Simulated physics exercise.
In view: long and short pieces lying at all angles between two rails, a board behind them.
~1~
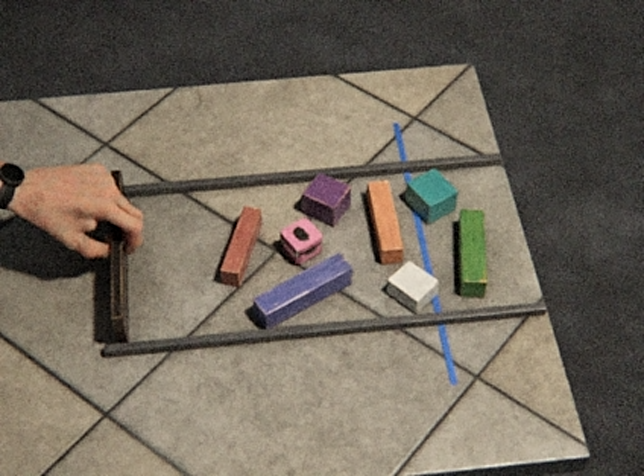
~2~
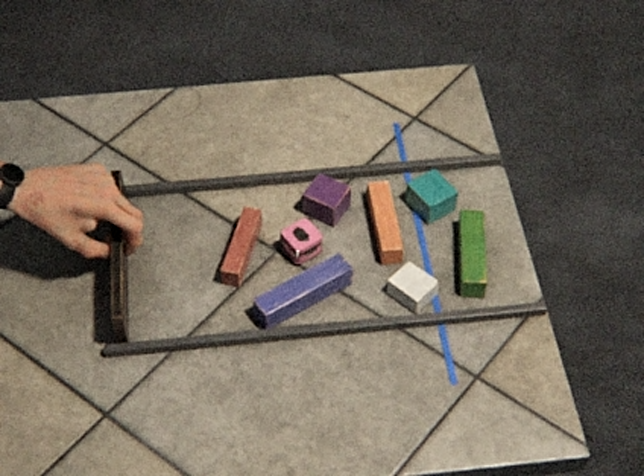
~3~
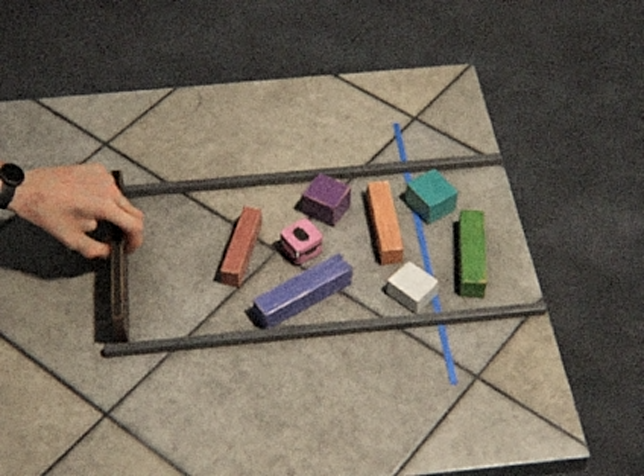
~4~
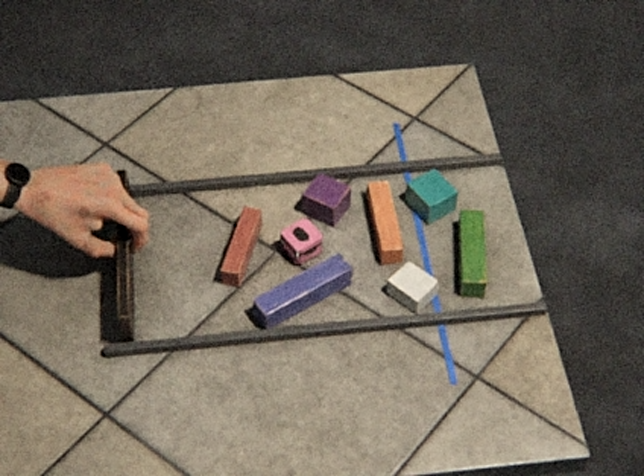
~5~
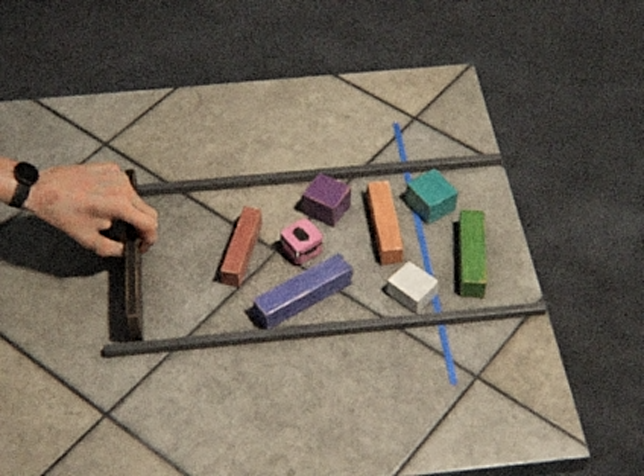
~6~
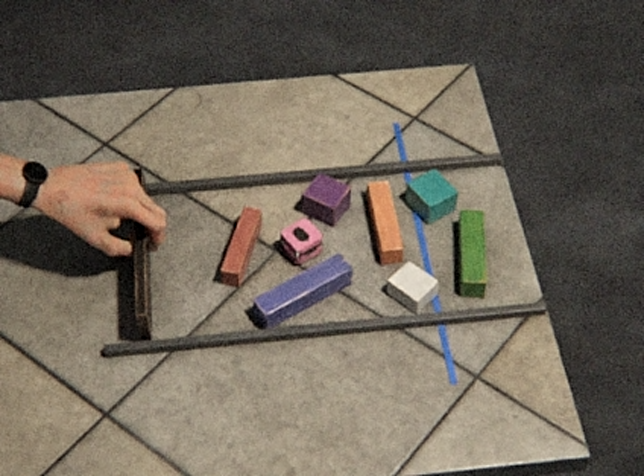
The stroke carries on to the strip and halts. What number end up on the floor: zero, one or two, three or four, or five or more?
In the end the number that fall off is zero.
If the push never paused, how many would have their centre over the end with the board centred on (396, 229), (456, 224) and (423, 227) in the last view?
Past the end: 0, 2 and 0.
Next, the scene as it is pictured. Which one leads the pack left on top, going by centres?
The green bar.
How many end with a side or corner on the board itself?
3 of them.
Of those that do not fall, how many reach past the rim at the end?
That would be 2.
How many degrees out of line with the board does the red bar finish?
Near 0 degrees.
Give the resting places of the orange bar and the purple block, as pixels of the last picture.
The orange bar at (475, 194), the purple block at (429, 180).
Early on, none off yet; green bar at rest near (472, 253); turquoise block at rest near (431, 197); white block at rest near (413, 287).
Finally, the number that fall off is zero.
